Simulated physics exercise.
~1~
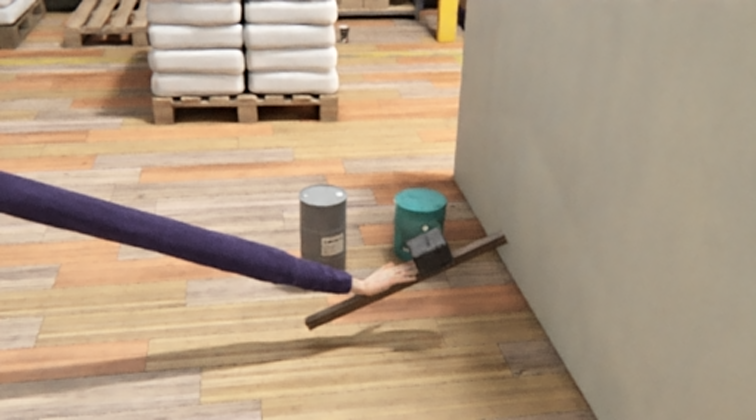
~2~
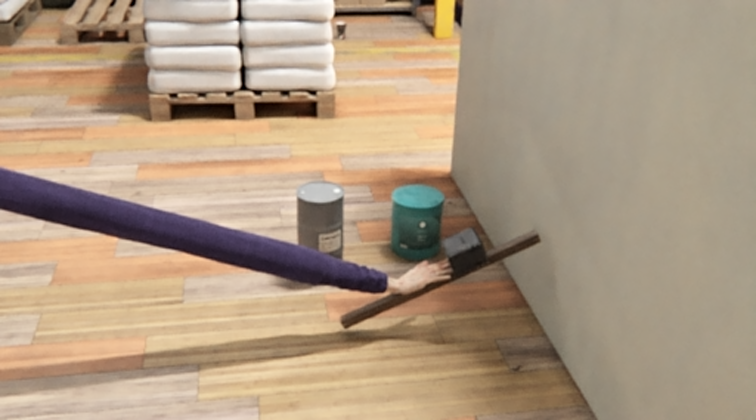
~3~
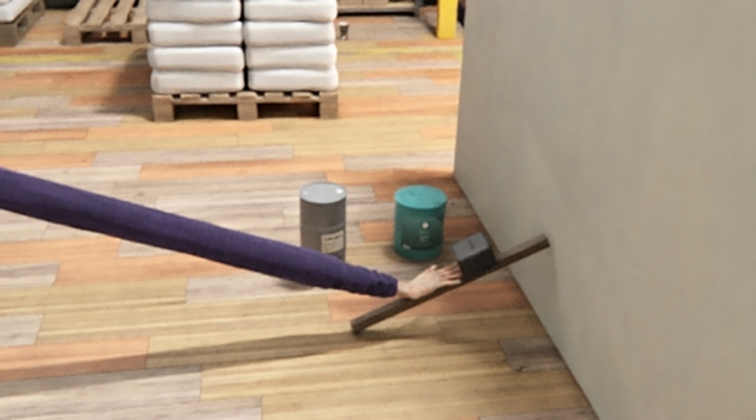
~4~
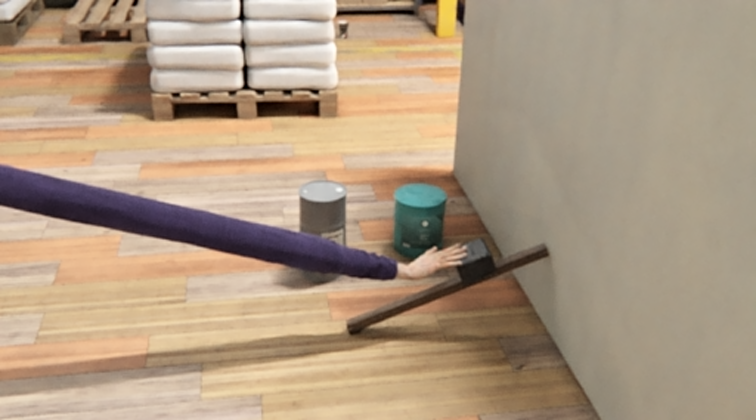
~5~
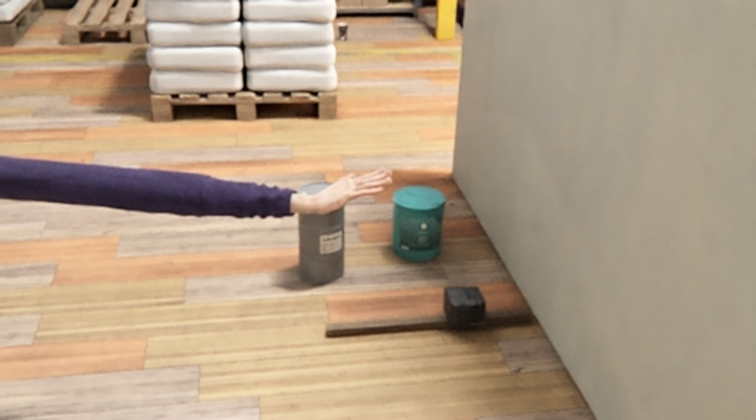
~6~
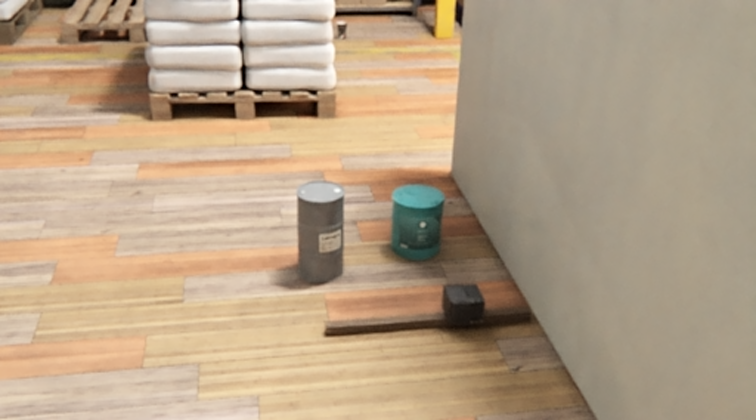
The video shows a purple-sleeved arm leaning a brown pole with a dark block on it against a wall, near a grey canister and a turquoise pail; the hand lets go and withdraws, and the pole slips down to lie on the floor with the block.
